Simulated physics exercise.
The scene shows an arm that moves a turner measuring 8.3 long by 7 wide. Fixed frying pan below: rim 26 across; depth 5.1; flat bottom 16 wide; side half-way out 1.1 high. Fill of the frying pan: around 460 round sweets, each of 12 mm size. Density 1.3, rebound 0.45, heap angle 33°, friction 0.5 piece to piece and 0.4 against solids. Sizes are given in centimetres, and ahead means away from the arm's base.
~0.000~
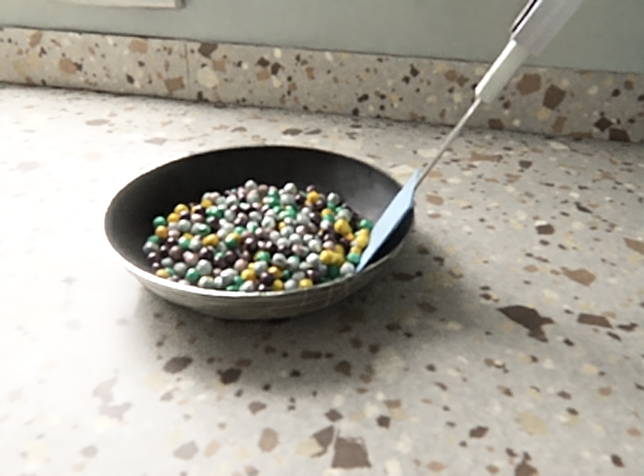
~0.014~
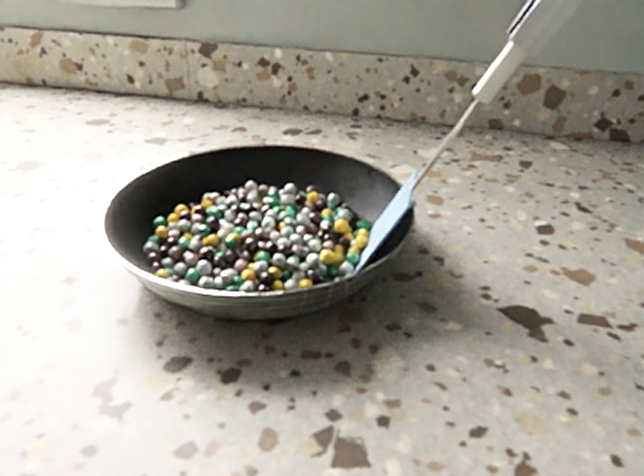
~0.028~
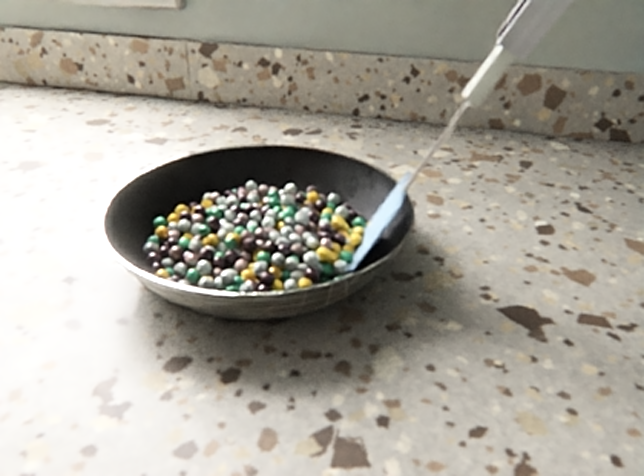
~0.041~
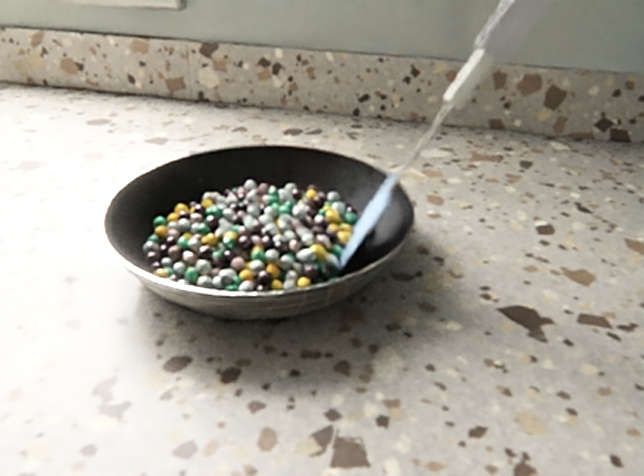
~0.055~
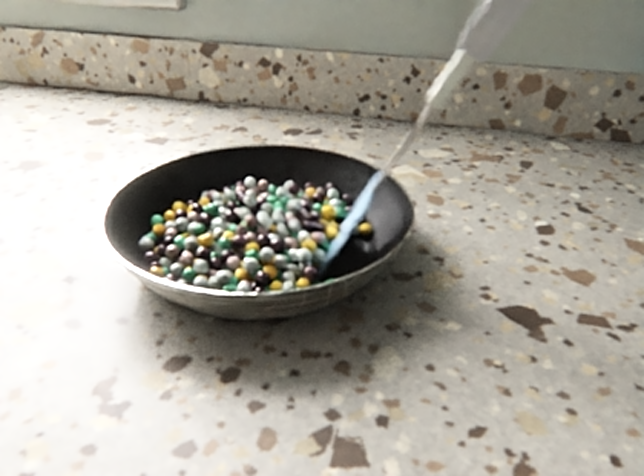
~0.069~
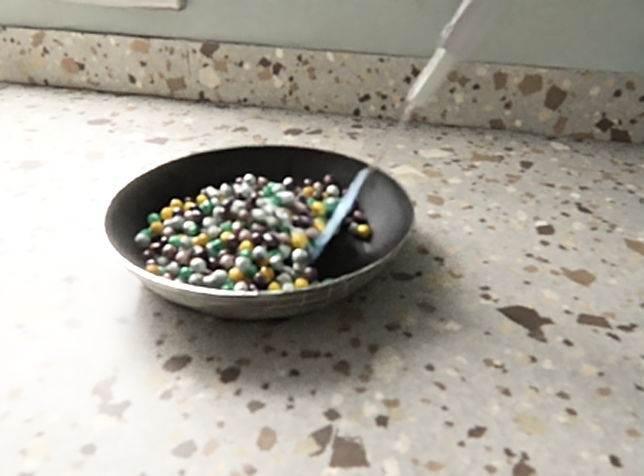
A pale, partly blurred arm reaches in from the upper right, holding a light blue turner in a dark frying pan on a speckled stone countertop, seen from slightly above by a still camera. The pan holds a heap of small round sweets in silver-grey, green, yellow and dark purple. The turner barely moves at first, then slides left through the sweets, pushing them leftward and baring dark pan on the right.
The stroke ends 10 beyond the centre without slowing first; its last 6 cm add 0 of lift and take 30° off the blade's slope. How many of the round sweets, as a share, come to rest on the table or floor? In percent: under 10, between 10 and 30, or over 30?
Between 10 and 30 percent.
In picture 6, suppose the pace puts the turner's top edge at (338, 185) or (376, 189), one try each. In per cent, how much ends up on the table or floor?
Near 20 per cent in the first try and near 10 per cent in the second.
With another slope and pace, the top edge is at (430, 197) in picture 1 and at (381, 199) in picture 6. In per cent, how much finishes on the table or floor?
It comes to something like 10 %, give or take.
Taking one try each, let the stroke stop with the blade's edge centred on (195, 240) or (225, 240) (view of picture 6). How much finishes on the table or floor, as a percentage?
Respectively some 0 and 0 percent end on the table or floor.
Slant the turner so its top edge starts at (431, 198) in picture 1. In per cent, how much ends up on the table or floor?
Around 15 percent ends up on the table or floor.
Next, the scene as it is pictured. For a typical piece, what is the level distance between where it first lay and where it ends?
It works out to roughly 4 cm.
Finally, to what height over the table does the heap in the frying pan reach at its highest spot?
Top of the heap: Roughly 6.0 cm above the table top.
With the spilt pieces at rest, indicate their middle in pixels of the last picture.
About (80, 226).
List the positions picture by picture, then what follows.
In the first picture, the turner top edge at (415, 186), sloping 62°; upper third of the load around (268, 229), from x 150 to 365, top at y 190; 456 in the frying pan.
In the second picture, the turner top edge at (414, 186), sloping 62°; upper third of the load around (268, 229), from x 150 to 365, top at y 185.
In the third picture, the turner top edge at (405, 188), sloping 62°; upper third of the load around (270, 229), from x 150 to 365, top at y 185.
In the fourth picture, the turner top edge at (390, 190), sloping 62°; upper third of the load around (273, 228), from x 150 to 365, top at y 185.
In the fifth picture, the turner top edge at (374, 189), sloping 62°; upper third of the load around (269, 222), from x 145 to 365, top at y 185.
In the sixth picture, the turner top edge at (358, 187), sloping 62°; upper third of the load around (263, 217), from x 145 to 365, top at y 180; 456 in the frying pan.
After 0.12 s, sloping 62°, highest piece 6 above the table; 456 in the frying pan.
After 0.18 s, sloping 54°, highest piece 7 above the table; 456 in the frying pan.
After 0.41 s, sloping 32°, highest piece 7 above the table; 385 in the frying pan, 56 on the table or floor, 15 on the blade or in flight.
After 1.46 s, sloping 32°, highest piece 6 above the table; 384 in the frying pan, 72 on the table or floor.
In the end, 384 in the frying pan, 72 on the table or floor. That is 16 % on the table or floor.
